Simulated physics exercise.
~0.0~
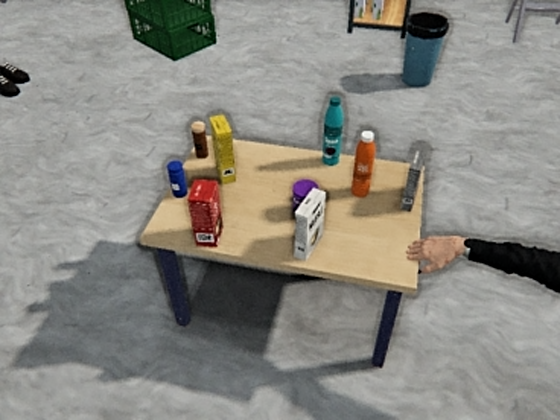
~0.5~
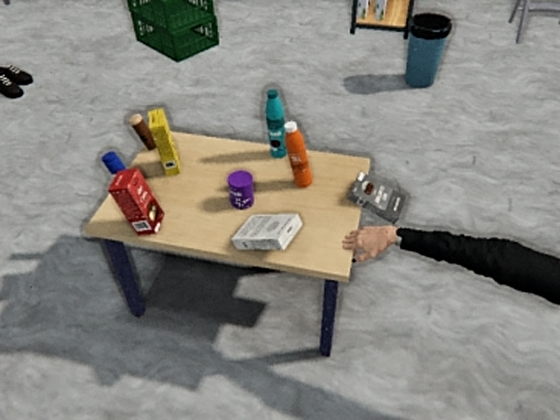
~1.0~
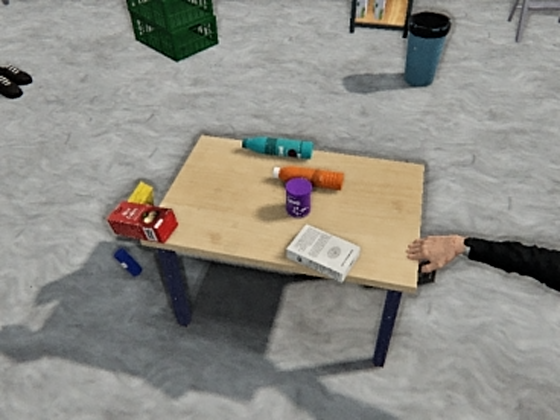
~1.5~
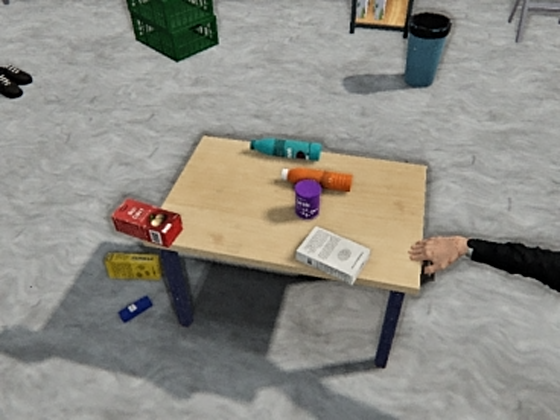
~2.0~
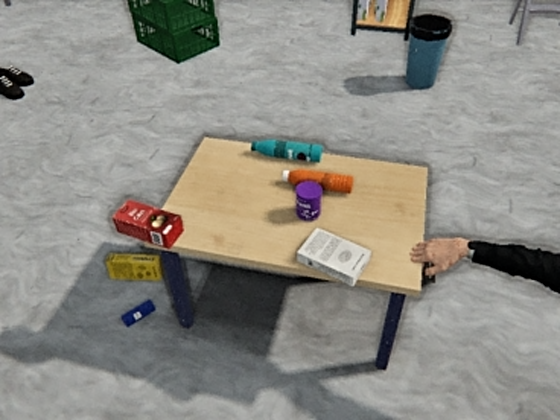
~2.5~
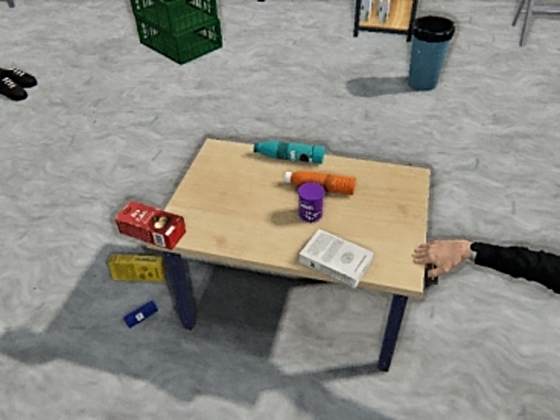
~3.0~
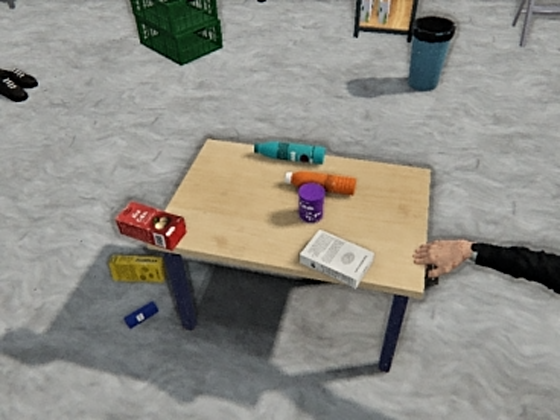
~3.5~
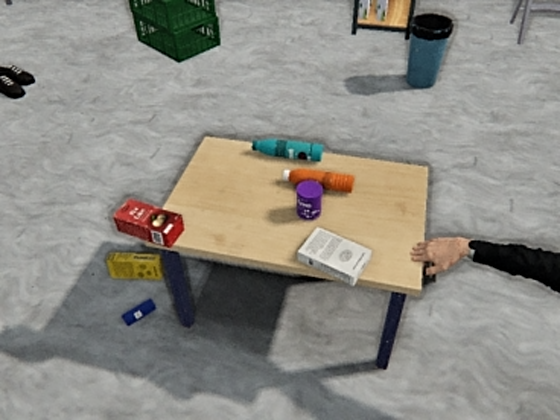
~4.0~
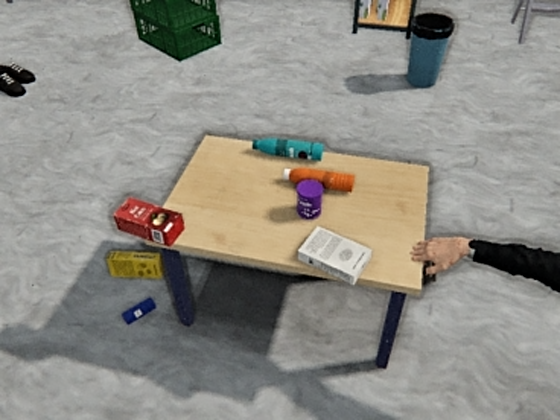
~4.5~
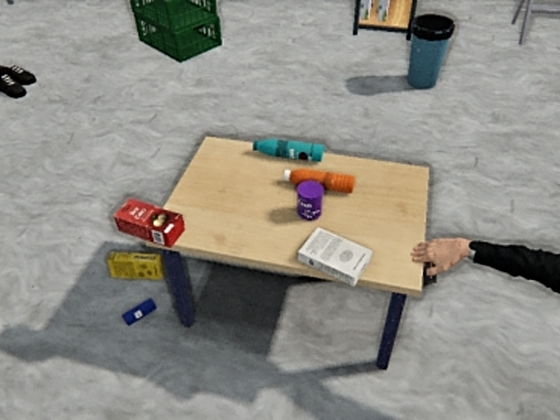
At the start, nine bottles, cartons and small containers stand upright on a small wooden table while a hand grips its right edge. The table is shoved left, and the white packet and the grey item topple as others lean. It is then jerked back to the right, the turquoise and orange bottles fall over, and the yellow packet and blue shaker drop off the left side. At the end, the purple tin still stands among the fallen bottles and white packet, the red carton lies at the left edge, and the yellow packet and blue shaker rest on the floor.
